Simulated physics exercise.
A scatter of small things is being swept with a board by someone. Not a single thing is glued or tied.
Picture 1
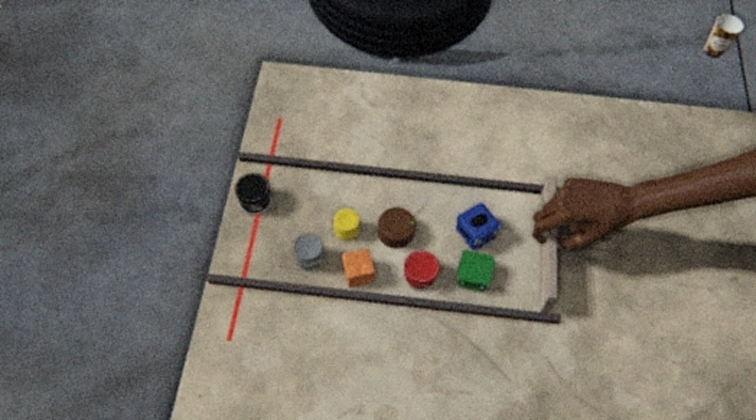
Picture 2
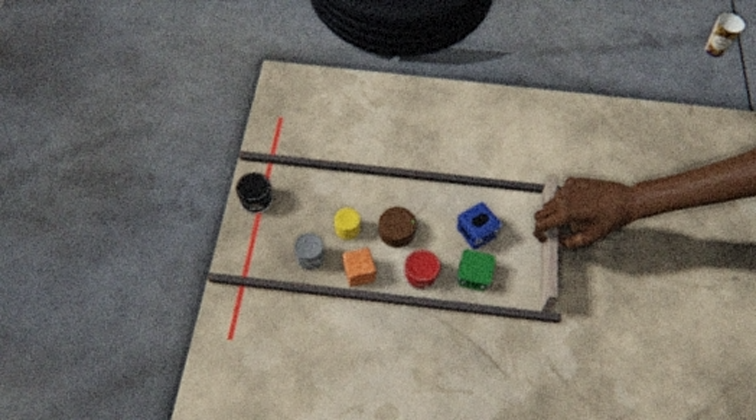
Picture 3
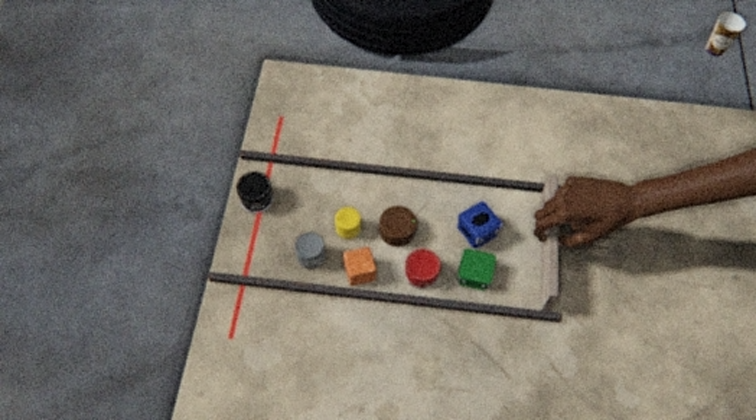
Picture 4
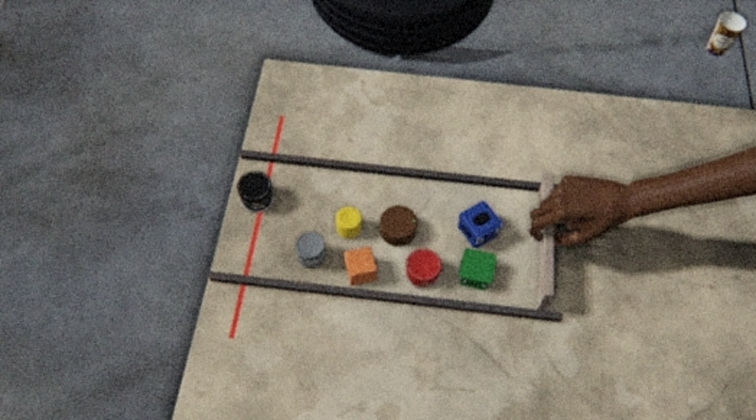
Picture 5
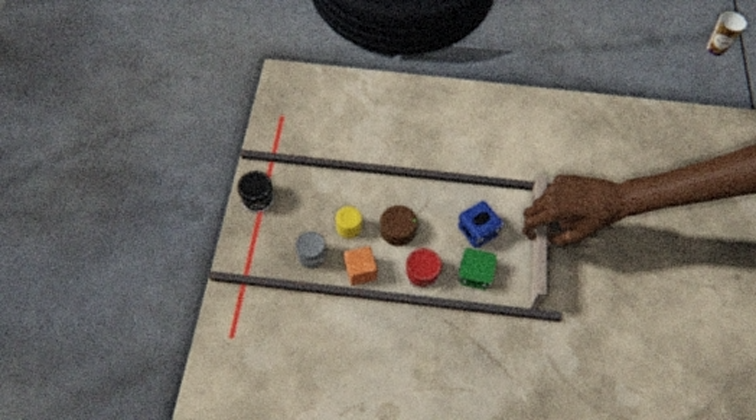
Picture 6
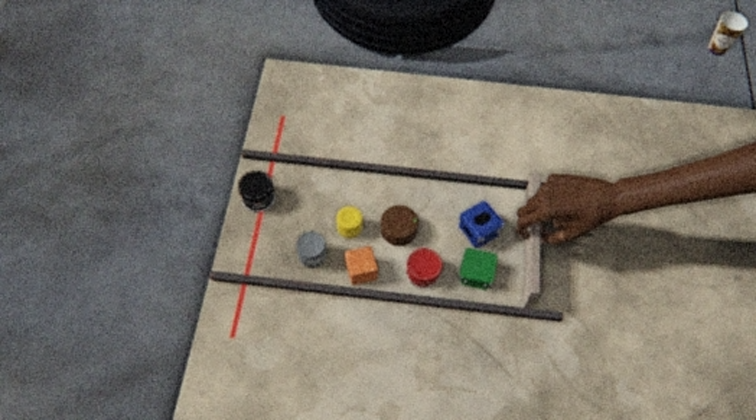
A hand sliding a pale board slightly left between two dark rails, towards small coloured objects that stay still.
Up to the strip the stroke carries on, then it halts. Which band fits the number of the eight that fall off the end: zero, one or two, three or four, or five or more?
I expect five or more drops over the end.
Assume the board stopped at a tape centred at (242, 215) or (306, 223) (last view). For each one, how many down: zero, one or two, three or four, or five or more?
Result per position - first: More than four, second: One to two.
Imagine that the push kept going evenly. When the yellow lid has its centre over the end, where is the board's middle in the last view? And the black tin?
With the yellow lid it sits around (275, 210), with the black tin around (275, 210).
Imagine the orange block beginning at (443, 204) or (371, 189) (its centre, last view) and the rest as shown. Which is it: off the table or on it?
Taking the two places in turn: It doesn't drop, then it doesn't drop.
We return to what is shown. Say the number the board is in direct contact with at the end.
The answer is 3.
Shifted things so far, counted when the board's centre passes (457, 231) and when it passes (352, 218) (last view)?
At the first spot the count is 3, and at the second it is 7.
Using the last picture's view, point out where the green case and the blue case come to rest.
The first near (236, 244), the second near (250, 183).
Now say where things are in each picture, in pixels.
Black tin (254, 194); grey tub (309, 253); yellow lid (347, 225); board (548, 243); tape (257, 220), in the first picture.
Grey tub (310, 252); brown lid (397, 227), in the second picture.
Yellow lid (348, 223); blue case (479, 225), in the third picture.
Black tin (256, 192); orange block (361, 266), in the fourth picture.
Grey tub (311, 251); green case (477, 270), in the fifth picture.
Black tin (257, 192); grey tub (312, 250); yellow lid (350, 223); board (532, 239); tape (260, 217), in the sixth picture.
Soon after, none off yet; black tin at rest near (257, 192); grey tub at rest near (312, 250); yellow lid at rest near (350, 223).
After that, none off yet; black tin at rest near (257, 192); grey tub displaced about its own width near (271, 240); yellow lid displaced well along near (296, 226).
And then, none off yet; black tin at rest near (256, 191); grey tub displaced well along near (217, 230); yellow lid displaced well along near (245, 226).
In the end, the number that fall off is five or more; gone, red pot, orange block, yellow lid, grey tub and black tin.
